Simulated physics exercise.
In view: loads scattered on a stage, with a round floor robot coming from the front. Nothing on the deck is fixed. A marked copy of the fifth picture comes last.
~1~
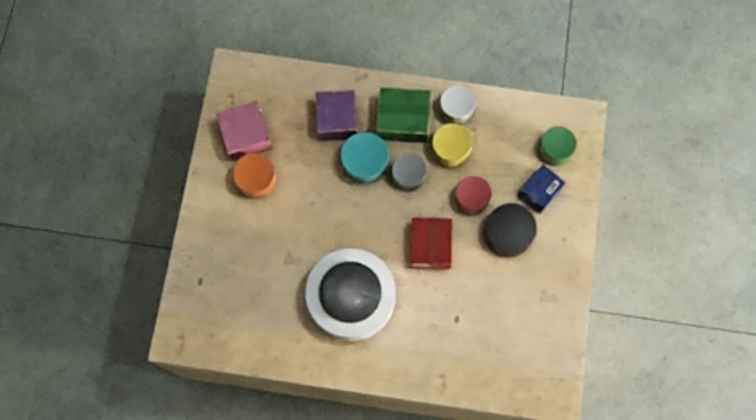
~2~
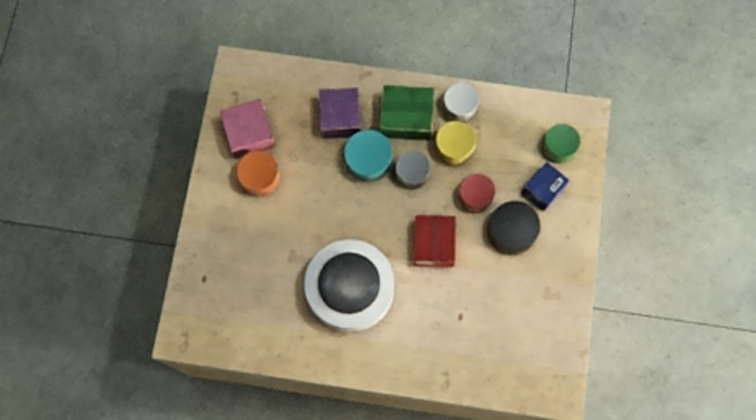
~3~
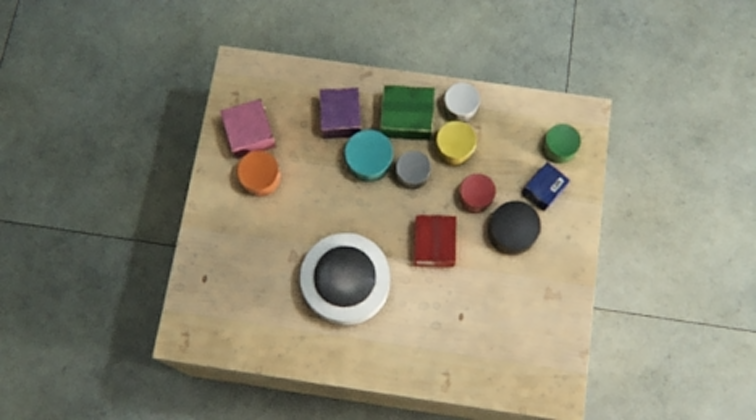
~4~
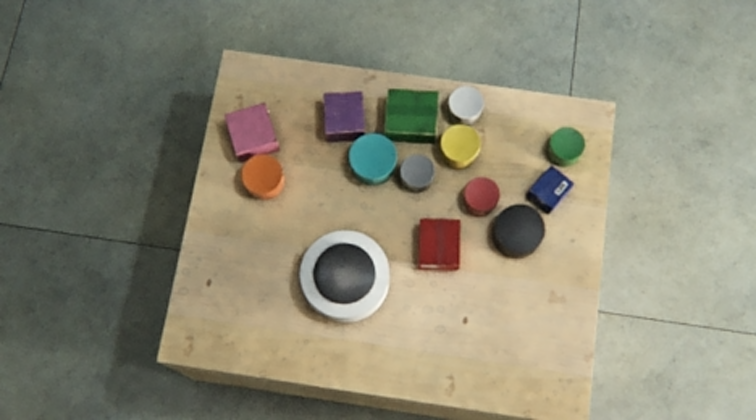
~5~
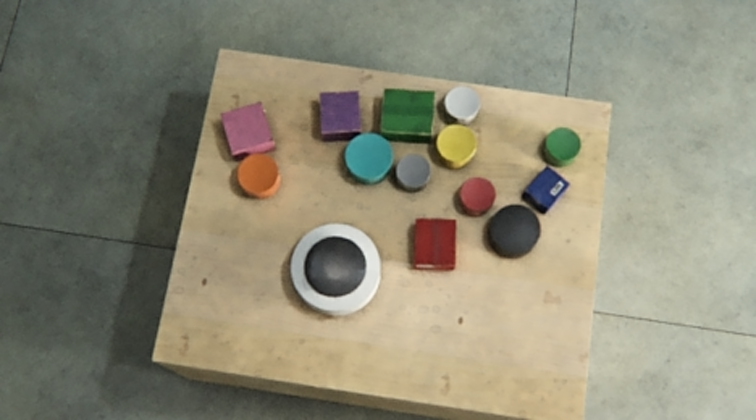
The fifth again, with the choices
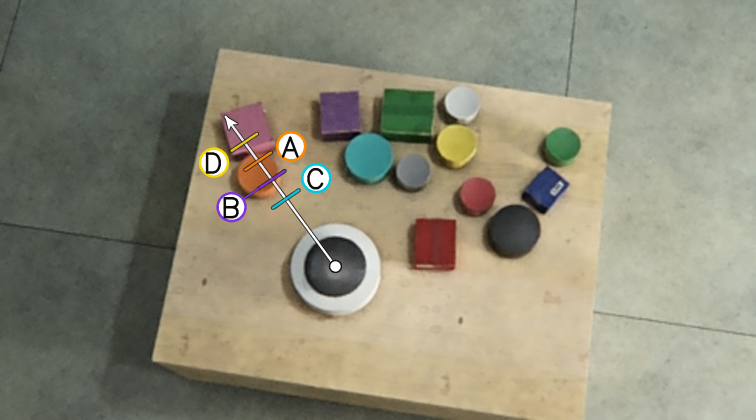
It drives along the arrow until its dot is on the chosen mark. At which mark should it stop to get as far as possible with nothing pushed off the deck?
As far as tick A.
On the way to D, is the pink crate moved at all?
By then, yes.
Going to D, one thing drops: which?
It is the orange pail.
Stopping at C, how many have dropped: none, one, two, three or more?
The count is none.
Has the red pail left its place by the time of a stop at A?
No.
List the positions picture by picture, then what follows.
Orange pail (255, 176); black canister (510, 231); yellow pail (451, 147), in the first picture.
Robot (350, 286); grey pail (413, 170), in the second picture.
Robot (346, 279); green parcel (408, 113), in the third picture.
Robot (345, 277); pink crate (253, 133), in the fourth picture.
Robot (336, 270); green pail (561, 148); turquoise pail (369, 160); white pail (461, 108), in the fifth picture.
On the copy, A at (258, 161); B at (271, 180); C at (286, 199); D at (244, 142); the arrow from (335, 266) to (226, 116); the white dot at (335, 266).
On A. First, robot (307, 231); white pail (461, 108); green pail (561, 148).
Then, robot (280, 193); orange pail (233, 156); pink crate (246, 118).
Finally, robot (260, 166); orange pail (205, 142); pink crate (240, 103); nothing has fallen.
By contrast, B is safe but short; C is safe but short; D drops the orange pail.
